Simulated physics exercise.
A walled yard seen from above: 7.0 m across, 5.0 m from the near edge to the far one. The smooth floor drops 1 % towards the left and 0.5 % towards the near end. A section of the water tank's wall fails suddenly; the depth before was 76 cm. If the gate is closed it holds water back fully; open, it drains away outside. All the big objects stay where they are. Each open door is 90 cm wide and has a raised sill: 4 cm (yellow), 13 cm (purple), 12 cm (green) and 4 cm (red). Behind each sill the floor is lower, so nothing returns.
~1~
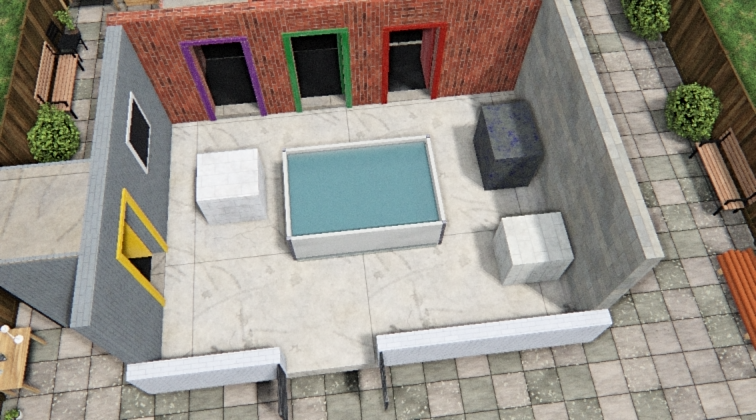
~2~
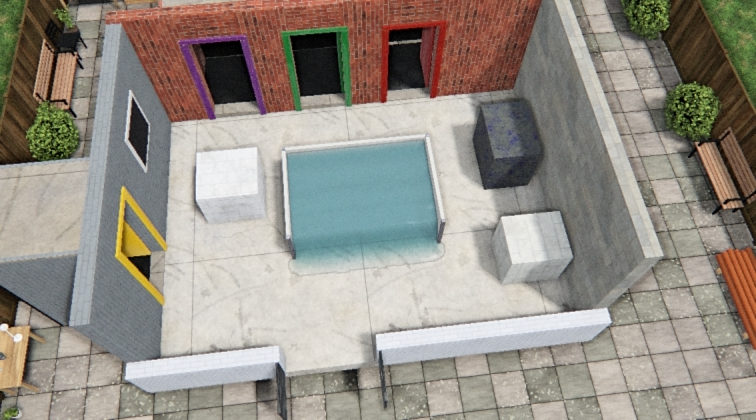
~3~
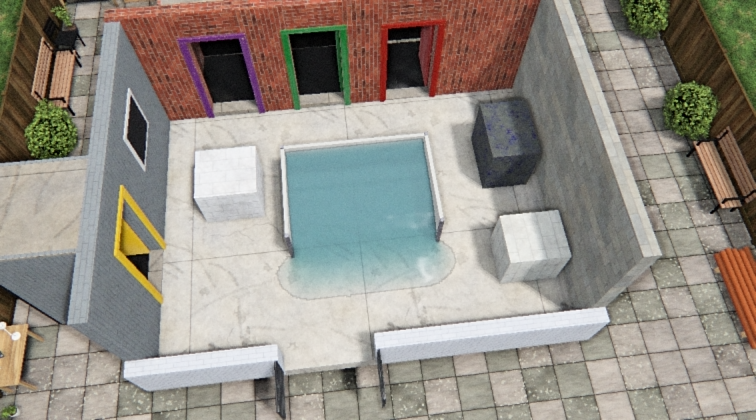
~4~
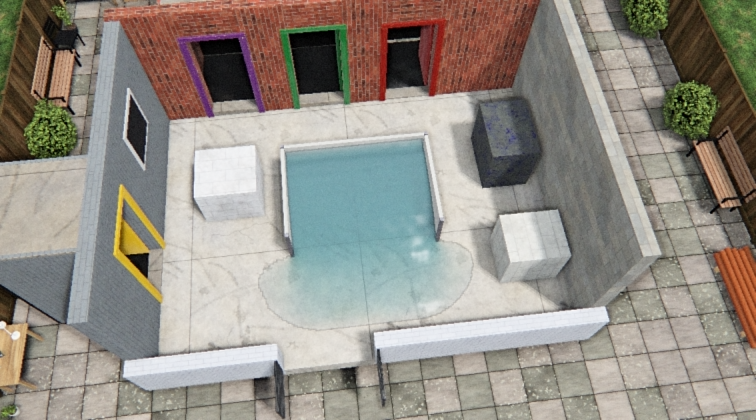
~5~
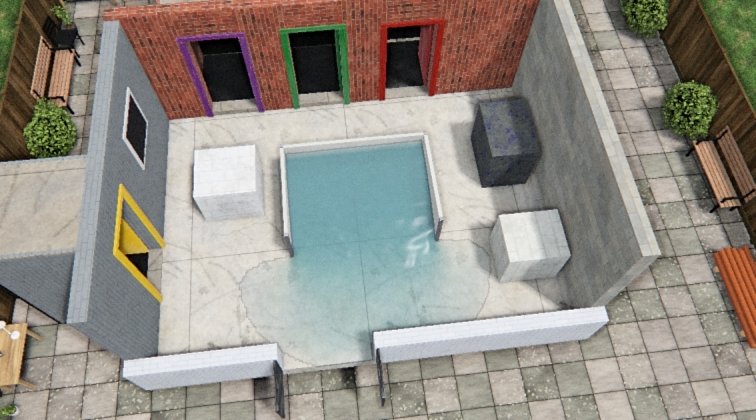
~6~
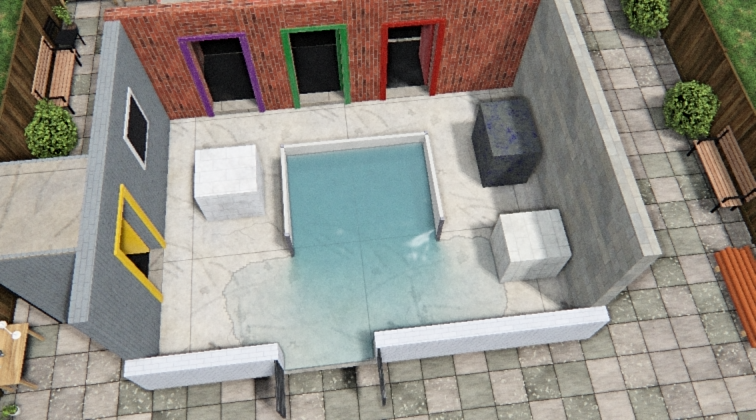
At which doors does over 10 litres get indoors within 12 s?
Within that time: At the yellow door it exceeds the limit; at the purple door it does not reach the limit; at the green door it does not reach the limit; at the red door it goes over the limit.
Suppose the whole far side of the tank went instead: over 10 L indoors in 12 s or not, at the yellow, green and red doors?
Against that limit: Yellow above, green over, red over.
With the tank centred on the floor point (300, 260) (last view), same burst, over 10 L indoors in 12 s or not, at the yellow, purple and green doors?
Against that limit: Yellow over, purple not over, green below.
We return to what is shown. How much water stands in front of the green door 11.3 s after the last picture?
Roughly 8.5 cm deep.
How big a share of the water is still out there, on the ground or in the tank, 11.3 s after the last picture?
About 52 per cent.
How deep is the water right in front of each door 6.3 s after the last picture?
Depths in cm: Yellow 8, purple 6, green 3, red 8.
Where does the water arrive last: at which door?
The green one.
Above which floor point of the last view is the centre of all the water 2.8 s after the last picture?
Near (385, 274).
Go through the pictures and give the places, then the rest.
The water tank at (362, 187) is whole and still, 76 cm deep, in the first picture.
The front is at (291, 262), 1.4 m from the gap at (367, 241); 0.6 m2 of floor is under water; 76 cm left at the back of the water tank, in the second picture.
The front is at (288, 286), 1.5 m from the gap at (365, 241); 2.0 m2 of floor is under water; 75 cm left at the back of the water tank, in the third picture.
Water pours out at (365, 242) and has run 1.9 m, to (271, 297); typically 12 cm deep outside, 68 cm at the water tank's back, in the fourth picture.
Water pours out at (365, 242) and has run 2.3 m, to (261, 325); typically 10 cm deep outside, 65 cm at the water tank's back, in the fifth picture.
The front is at a hidden place, 2.7 m from the gap at (366, 242); 7.5 m2 of floor is under water; 62 cm left at the back of the water tank, in the sixth picture.
Then, 0.7 s after the last picture water covers 30 % of the floor and is deepest (51 cm) near (400, 341); yellow door not reached, purple door not reached, green door not reached, red door not reached.
Then, 1.5 s after the last picture water covers 35 % of the floor and is deepest (48 cm) near (560, 291); yellow door 3 cm at the sill, 0 L in, purple door not reached, green door not reached, red door not reached.
Then, 2.8 s after the last picture water covers 60 % of the floor and is deepest (32 cm) near (558, 322); yellow door 7 cm at the sill, 1 L in, purple door not reached, green door not reached, red door not reached.
Then, 6.3 s after the last picture water covers 90 % of the floor and is deepest (16 cm) near (159, 369); yellow door 8 cm at the sill, 24 L in, purple door 6 cm at the sill, 0 L in, green door 3 cm at the sill, 0 L in, red door 8 cm at the sill, 34 L in.
Then, 11.3 s after the last picture water covers 95 % of the floor and is deepest (12 cm) near (167, 196); yellow door 7 cm at the sill, 74 L in, purple door 7 cm at the sill, 0 L in, green door 8 cm at the sill, 0 L in, red door 3 cm at the sill, 53 L in.
